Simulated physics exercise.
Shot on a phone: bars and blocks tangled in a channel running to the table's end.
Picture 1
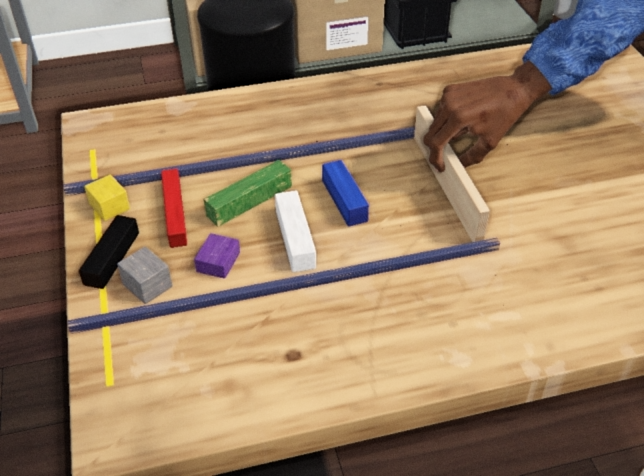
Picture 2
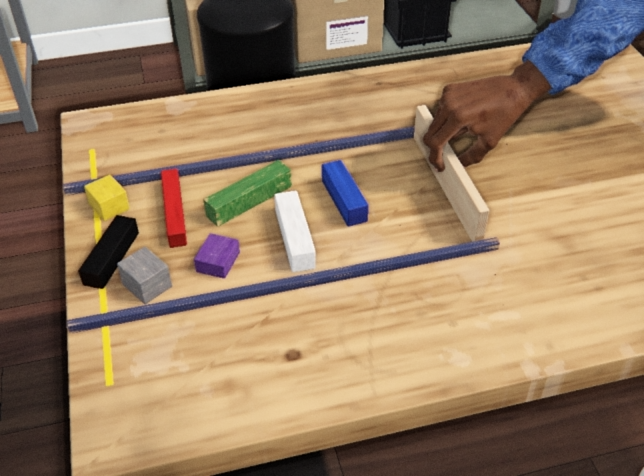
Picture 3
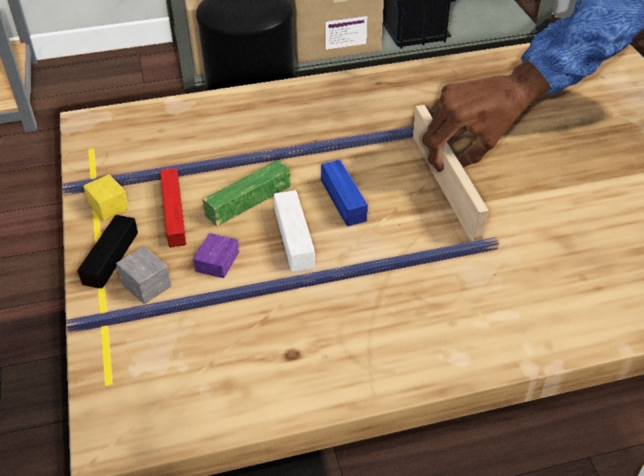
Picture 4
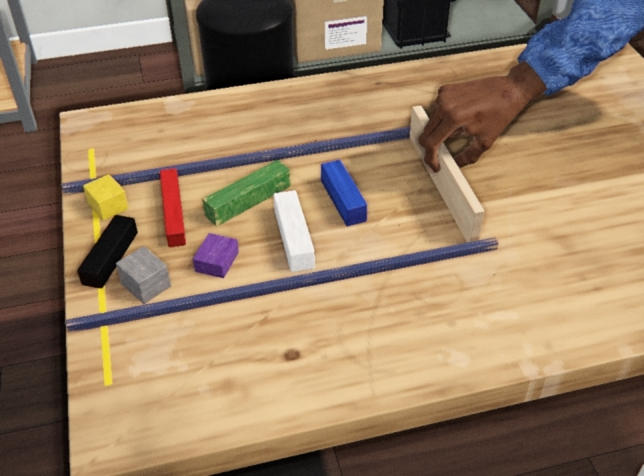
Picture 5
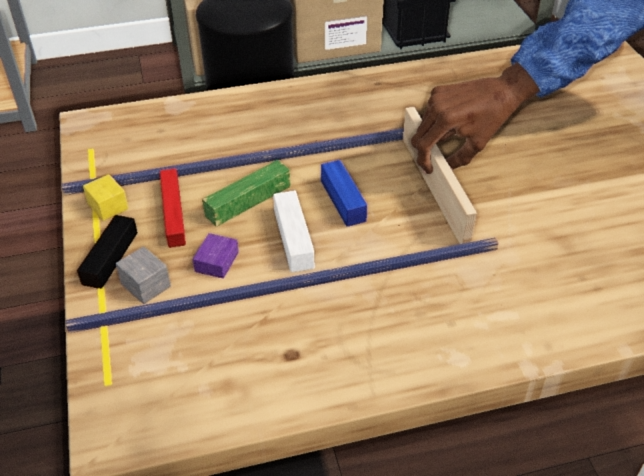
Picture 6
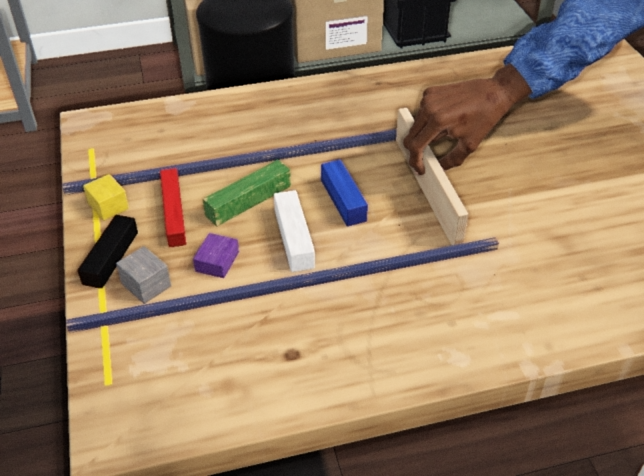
On a wooden tabletop, a hand slides an upright board slightly left between blue rails, the scattered coloured blocks staying still.
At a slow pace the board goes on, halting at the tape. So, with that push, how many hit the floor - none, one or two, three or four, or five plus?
The push clears off a lot, five or more.
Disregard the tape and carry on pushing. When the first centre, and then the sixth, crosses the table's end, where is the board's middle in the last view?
First around (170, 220), then around (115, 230).
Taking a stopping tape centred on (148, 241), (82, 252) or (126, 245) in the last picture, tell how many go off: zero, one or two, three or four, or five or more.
Counts as listed: Just one or two / five or more / three to four.
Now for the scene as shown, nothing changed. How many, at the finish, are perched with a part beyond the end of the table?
I count 1 overhanging.
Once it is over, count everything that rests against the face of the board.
That makes 2.
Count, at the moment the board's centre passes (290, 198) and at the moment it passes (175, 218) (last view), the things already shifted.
At first I count 4, and then 8.
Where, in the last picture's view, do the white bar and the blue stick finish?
Final positions - white bar around (68, 280), blue stick around (85, 236).
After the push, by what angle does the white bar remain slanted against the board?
Roughly 25° out of line.
A little later, none off yet; black stick at rest near (109, 251); yellow block at rest near (106, 197); grey block at rest near (144, 275).
Next, none off yet; black stick at rest near (109, 251); yellow block at rest near (106, 197); grey block at rest near (141, 276).
Later still, none off yet; black stick tilted well over near (46, 264); yellow block shifted about its own width near (68, 197); grey block shifted well along near (68, 296).
When it is over, the number that fall off is five or more; down, green bar, purple block, red stick, grey block, yellow block and black stick.
